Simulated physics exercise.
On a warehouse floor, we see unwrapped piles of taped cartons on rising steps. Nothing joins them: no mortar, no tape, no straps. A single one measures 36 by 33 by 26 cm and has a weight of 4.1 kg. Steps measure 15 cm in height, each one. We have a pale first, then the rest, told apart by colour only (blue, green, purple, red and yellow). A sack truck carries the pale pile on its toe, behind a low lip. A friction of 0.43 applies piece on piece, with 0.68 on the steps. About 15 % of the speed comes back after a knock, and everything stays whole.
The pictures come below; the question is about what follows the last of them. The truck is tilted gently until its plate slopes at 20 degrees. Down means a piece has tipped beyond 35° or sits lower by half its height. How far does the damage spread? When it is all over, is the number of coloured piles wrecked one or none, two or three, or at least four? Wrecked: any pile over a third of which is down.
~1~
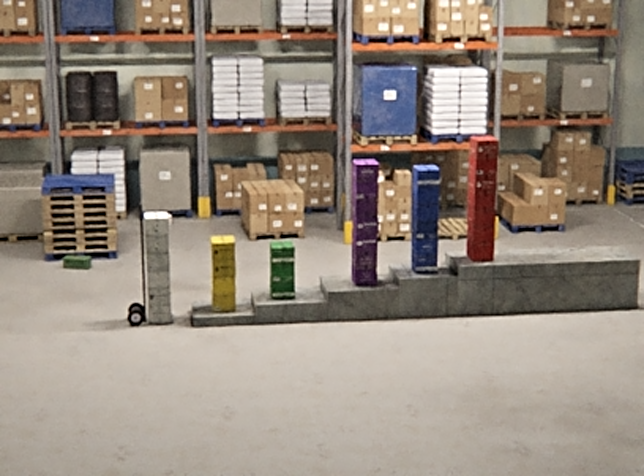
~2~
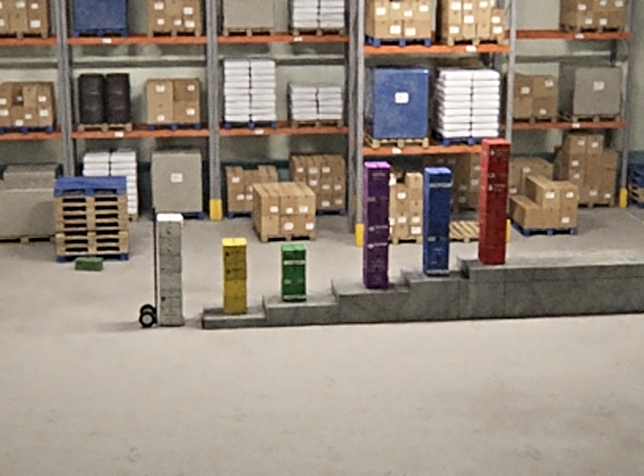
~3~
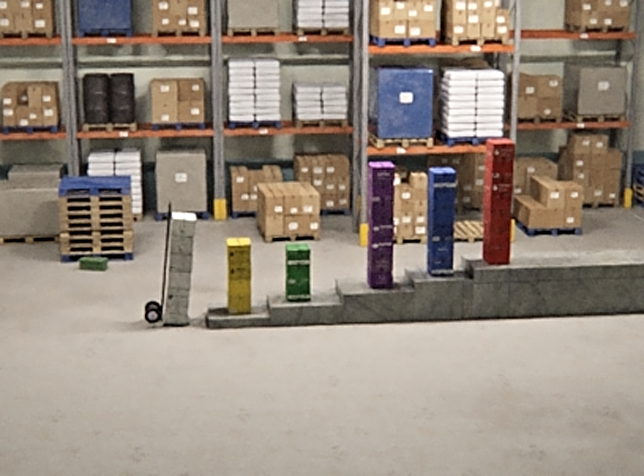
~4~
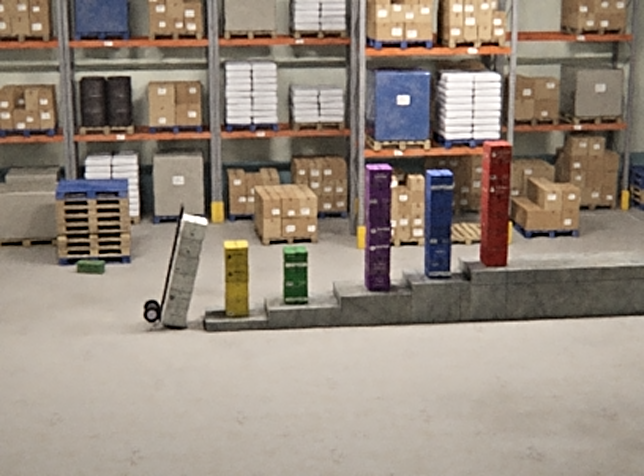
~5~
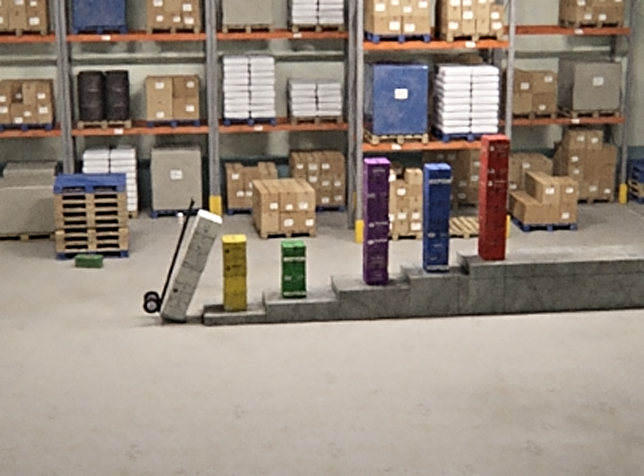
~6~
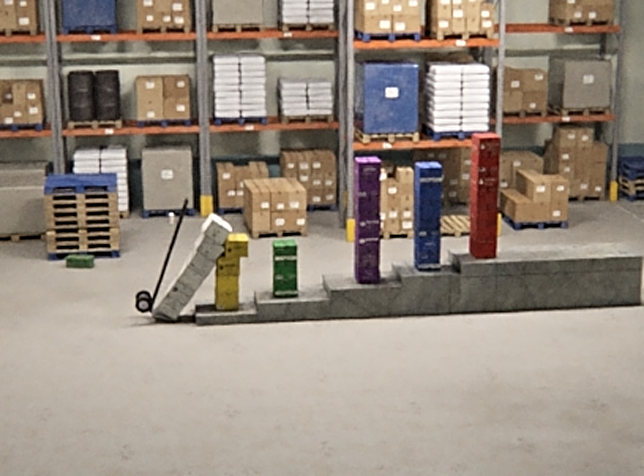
The wreck count is two or three.
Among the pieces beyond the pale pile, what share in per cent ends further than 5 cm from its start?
It comes to 20 percent.
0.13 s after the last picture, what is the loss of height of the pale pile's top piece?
20 cm.
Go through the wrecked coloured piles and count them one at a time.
That makes 2 altogether.
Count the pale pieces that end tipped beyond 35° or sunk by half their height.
Exactly 6 pale pieces do.
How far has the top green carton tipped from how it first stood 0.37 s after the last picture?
My estimate is close to 0°.
Then, 0.13 s later than the last frame, 6 of the pale pile down; none of the 27 other cartons down, 4 disturbed; top yellow carton tilted 6°.
Then, 0.37 s later than the last frame, 6 of the pale pile down; none of the 27 other cartons down, 4 disturbed; top yellow carton tilted 22°.
Then, 0.63 s later than the last frame, 6 of the pale pile down; 3 of the 27 other cartons down; top yellow carton tilted 24°, 10 cm lower; top green carton moved 19 cm.
Then, 1.13 s later than the last frame, 6 of the pale pile down; 6 of the 27 other cartons down; top green carton on its side; top yellow carton tilted 52°, 28 cm lower.
When it is over, 6 of the pale pile down; 6 of the 27 other cartons down; top yellow carton on its side; top green carton on its side. Wrecked, green and yellow. In pixels of the last frame, middles, top yellow carton near (299, 264), top green carton near (339, 270).
